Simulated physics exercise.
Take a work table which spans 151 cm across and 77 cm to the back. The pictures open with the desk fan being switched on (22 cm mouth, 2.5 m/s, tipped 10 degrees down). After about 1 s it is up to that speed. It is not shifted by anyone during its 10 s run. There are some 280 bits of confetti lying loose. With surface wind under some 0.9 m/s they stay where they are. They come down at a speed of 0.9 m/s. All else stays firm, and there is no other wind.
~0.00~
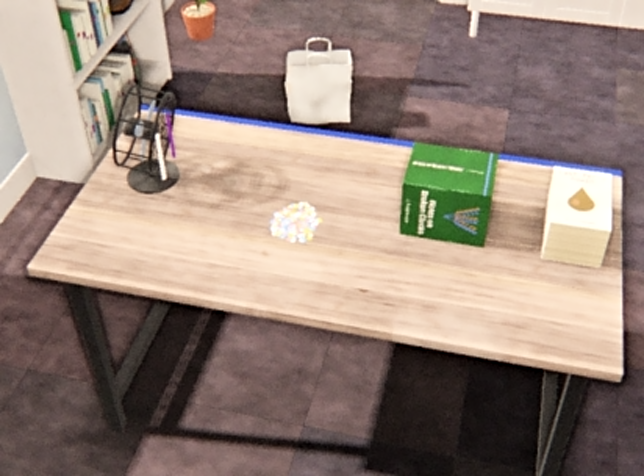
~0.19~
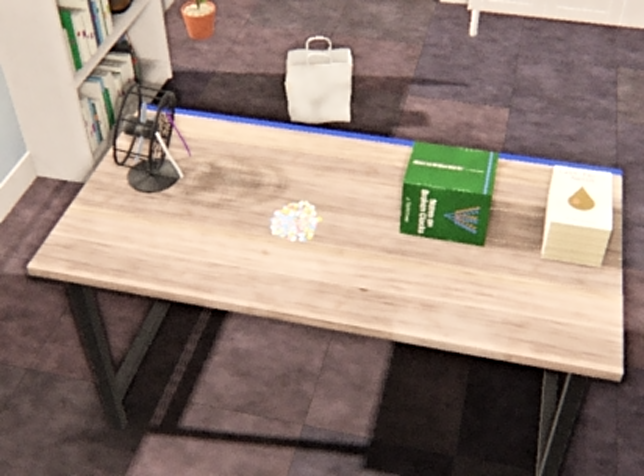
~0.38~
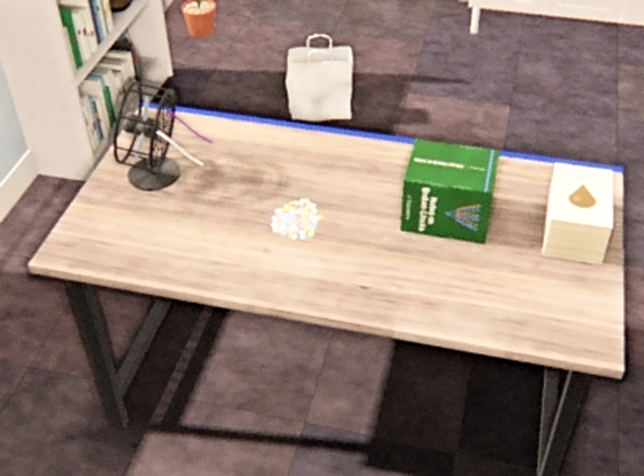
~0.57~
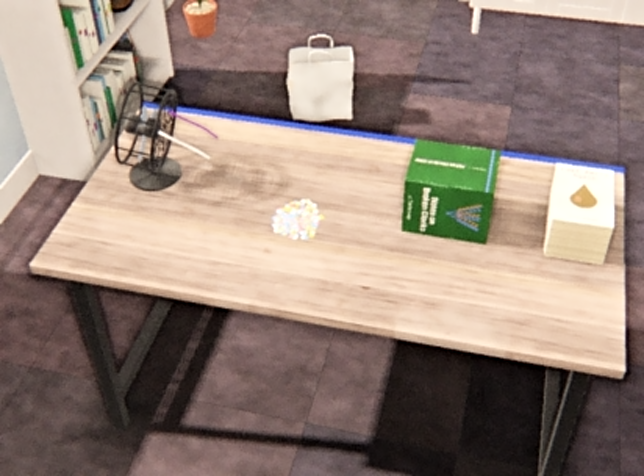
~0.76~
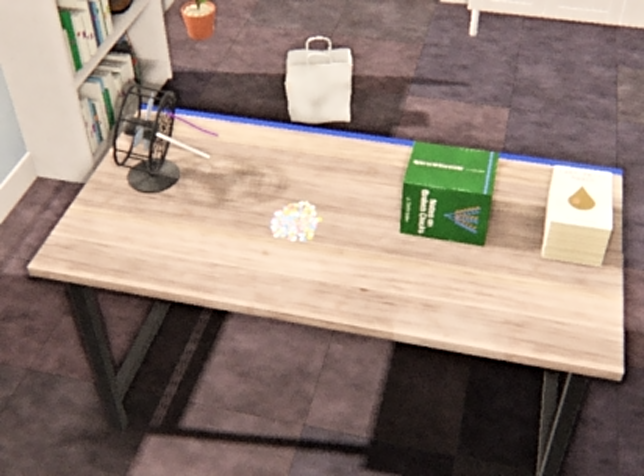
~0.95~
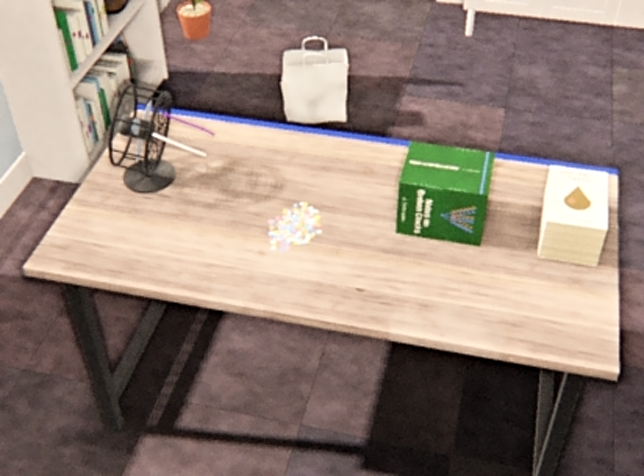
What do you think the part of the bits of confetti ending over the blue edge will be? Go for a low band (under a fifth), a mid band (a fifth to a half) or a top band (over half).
The low band fits.
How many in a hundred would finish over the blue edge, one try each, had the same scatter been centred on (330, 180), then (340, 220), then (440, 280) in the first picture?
100 %, 4 %, 0 %.
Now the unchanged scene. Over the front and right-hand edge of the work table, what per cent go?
About 90 per cent at the front edge and 1 per cent at the right-hand edge.
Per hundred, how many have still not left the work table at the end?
About 10 percent of them remain.
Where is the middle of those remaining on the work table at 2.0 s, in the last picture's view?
Around pixel (383, 321).
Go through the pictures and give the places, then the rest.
The middle of the bits of confetti is near (292, 223), none has stirred yet and the mouth of the desk fan is at (145, 130), in the first picture.
The middle of the bits of confetti is near (292, 222), none has stirred yet and the blue edge is centred on (369, 136), in the second picture.
The middle of the bits of confetti is near (293, 220), none has stirred yet, the top of a book is at (453, 165) and the top of a book is at (583, 194), in the third picture.
The middle of the bits of confetti is near (294, 220) and none has stirred yet, in the fourth picture.
The middle of the bits of confetti is near (293, 223) and none has stirred yet, in the fifth picture.
The middle of the bits of confetti is near (295, 225), the farthest in sight from the desk fan is at (319, 232) and about 40 % have left their places, in the sixth picture.
After 2.0 s, 0 % are over the blue edge; the middle of those still in play is near (383, 321); 51 % have settled or left.
After 3.2 s, 0 % are over the blue edge; the middle of those still in play is near (375, 317); 83 % have settled or left.
After 5.5 s, 0 % are over the blue edge; 88 % have settled or left.
After 10.0 s, at the end, 0 % are over the blue edge.
